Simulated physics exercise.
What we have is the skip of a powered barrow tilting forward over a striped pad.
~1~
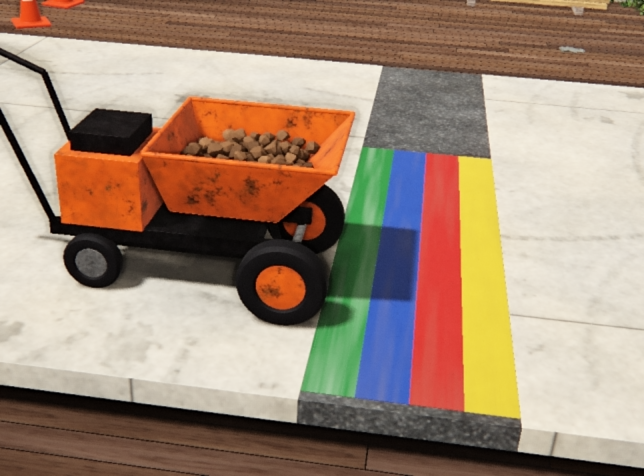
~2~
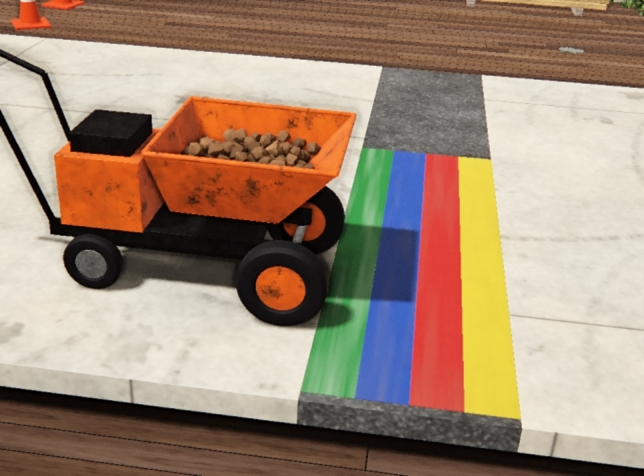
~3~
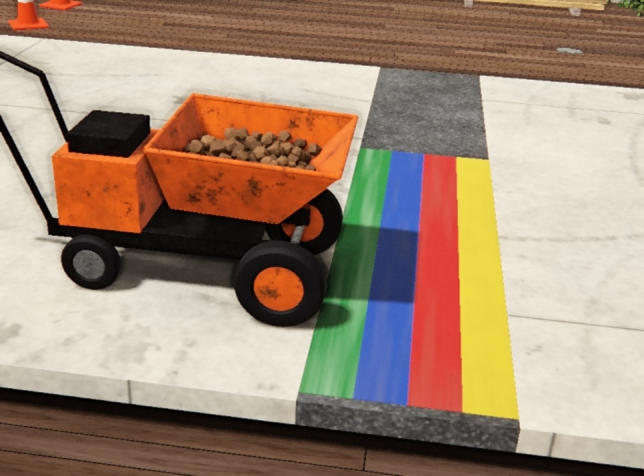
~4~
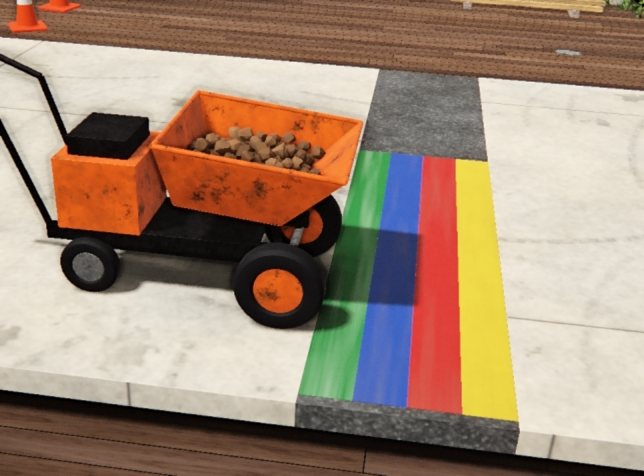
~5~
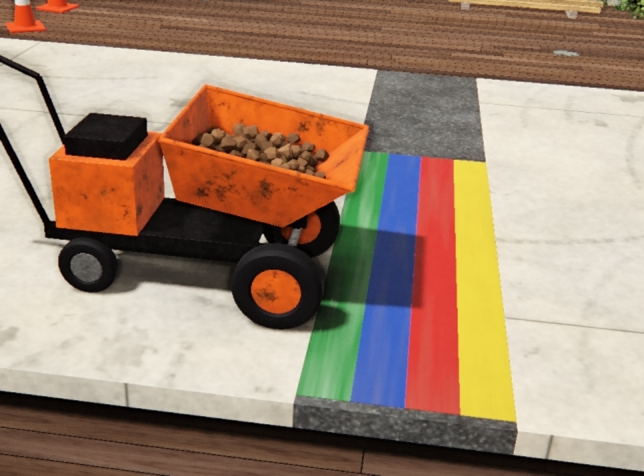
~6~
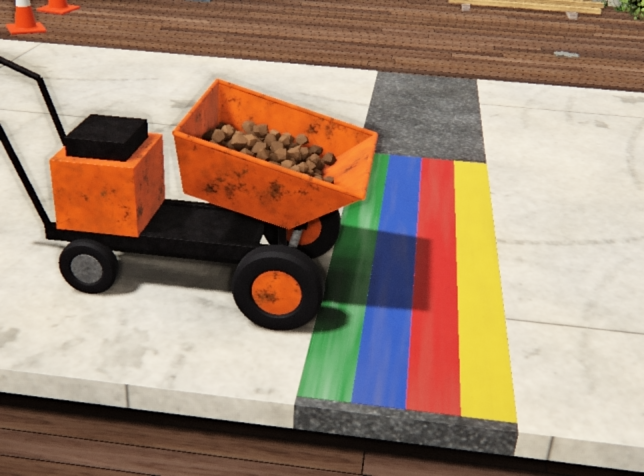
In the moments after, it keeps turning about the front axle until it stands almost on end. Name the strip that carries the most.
Most covered: The red band.
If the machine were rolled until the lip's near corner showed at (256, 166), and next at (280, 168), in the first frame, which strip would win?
In turn: Blue; the blue one.
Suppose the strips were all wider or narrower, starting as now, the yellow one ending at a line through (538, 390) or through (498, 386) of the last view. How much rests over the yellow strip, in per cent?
First some 20, then 40 per cent.
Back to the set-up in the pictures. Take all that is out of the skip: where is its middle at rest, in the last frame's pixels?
Close to (456, 304).
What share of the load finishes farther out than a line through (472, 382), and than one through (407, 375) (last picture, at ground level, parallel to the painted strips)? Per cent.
Near 30 % and 80 %.
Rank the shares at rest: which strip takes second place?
Next in line is the yellow one.
Soon, skip tipped steeply; all in the skip.
A while on, skip tipped right over; most in the skip; about a quarter over the red strip; a stray few over the yellow strip.
Towards the end, skip tipped right over; about a quarter in the skip; about half over the red strip; about a third over the yellow strip; a small part off the paint.
Finally, skip tipped right over; about a quarter in the skip; none over the green strip; none over the blue strip; about half over the red strip; about a third over the yellow strip; a small part off the paint.
